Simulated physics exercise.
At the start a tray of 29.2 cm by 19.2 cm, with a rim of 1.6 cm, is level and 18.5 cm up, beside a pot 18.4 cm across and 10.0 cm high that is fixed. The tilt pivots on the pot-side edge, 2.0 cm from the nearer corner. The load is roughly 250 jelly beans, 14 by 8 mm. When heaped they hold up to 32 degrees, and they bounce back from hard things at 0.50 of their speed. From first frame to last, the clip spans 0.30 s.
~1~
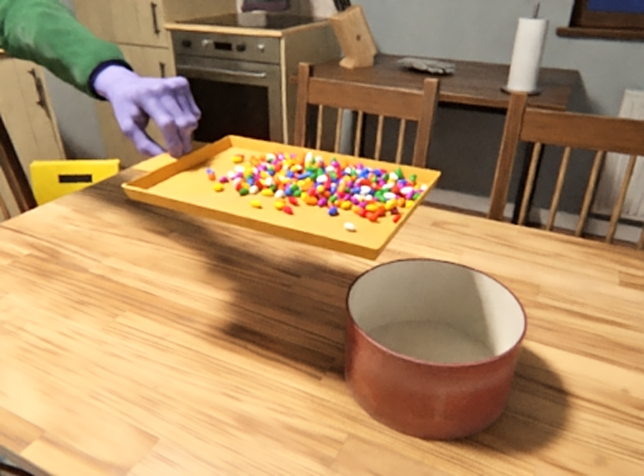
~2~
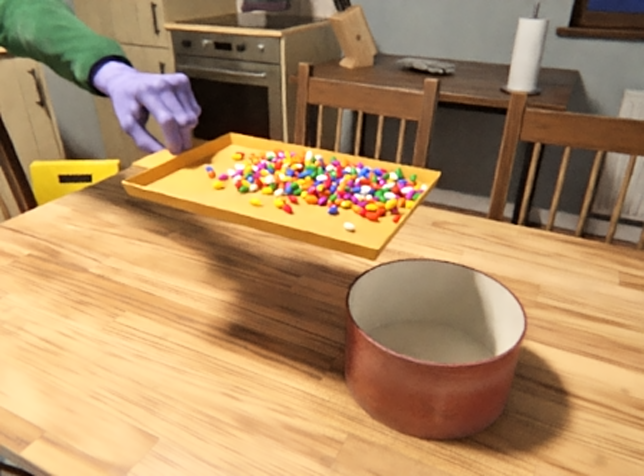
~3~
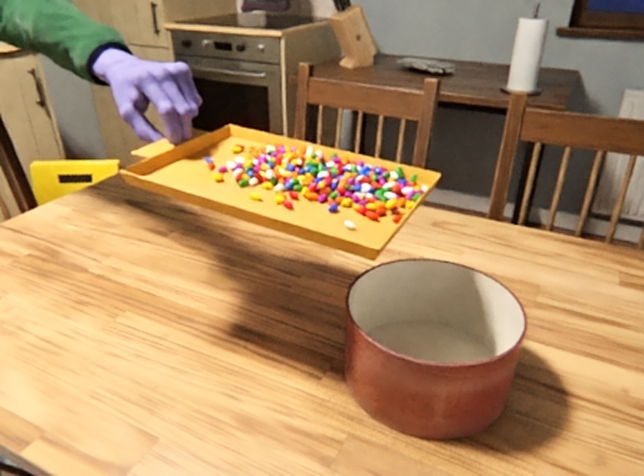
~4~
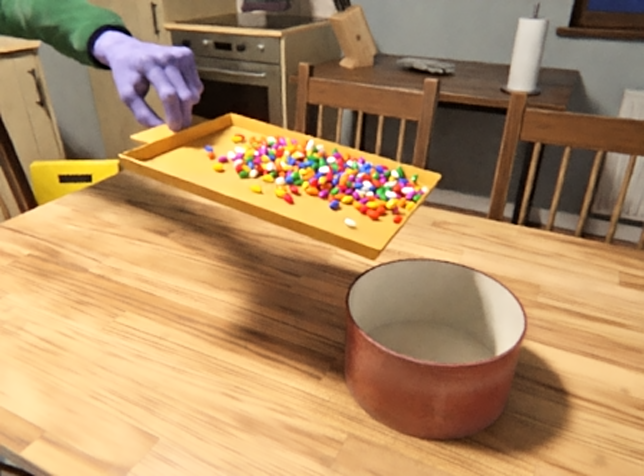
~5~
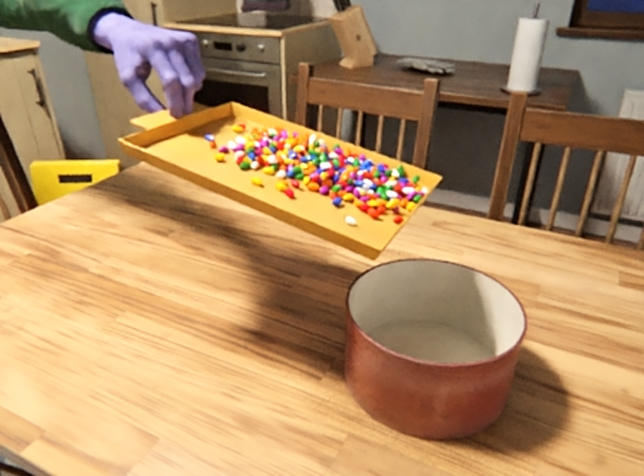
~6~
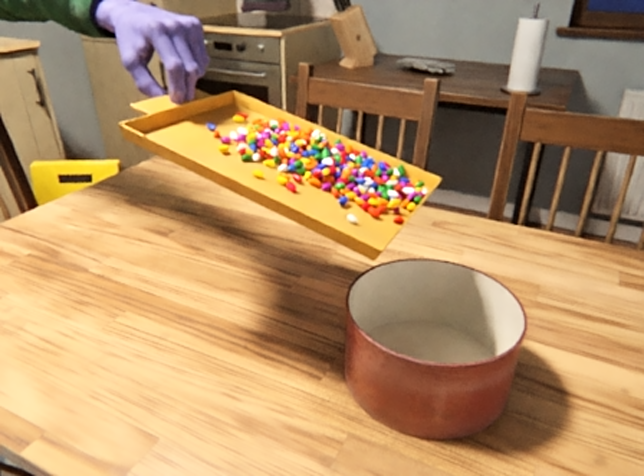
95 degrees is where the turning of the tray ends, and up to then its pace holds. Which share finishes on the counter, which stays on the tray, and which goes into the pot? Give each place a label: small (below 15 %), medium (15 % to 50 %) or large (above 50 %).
Shares by place: Counter medium, left on the tray small, pot large.
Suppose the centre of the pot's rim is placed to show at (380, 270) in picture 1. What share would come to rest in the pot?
Roughly 65 percent would end up there.
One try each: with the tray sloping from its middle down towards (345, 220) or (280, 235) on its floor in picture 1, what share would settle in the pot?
About 70 per cent on the first try and 5 per cent on the second.
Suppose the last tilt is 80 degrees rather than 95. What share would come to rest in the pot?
In that case, near 65 percent.
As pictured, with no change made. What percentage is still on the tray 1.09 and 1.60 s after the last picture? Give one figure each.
Roughly 40 then 0.
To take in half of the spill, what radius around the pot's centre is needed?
Some 18 cm.
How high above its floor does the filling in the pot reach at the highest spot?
It reaches roughly 1.5 cm.
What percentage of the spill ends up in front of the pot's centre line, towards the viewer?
Some 0 per cent.
Then, 0.65 s after the last picture, tilt 52 degrees; the tray holds 100 %, the pot 0 %.
Then, 1.09 s after the last picture, tilt 78 degrees; the tray holds 40 %, the pot 30 %.
Then, 1.60 s after the last picture, tilt 95 degrees; the tray holds 0 %, the pot 70 %.
In the end, counter 30 %, tray 0 %, pot 70 %.
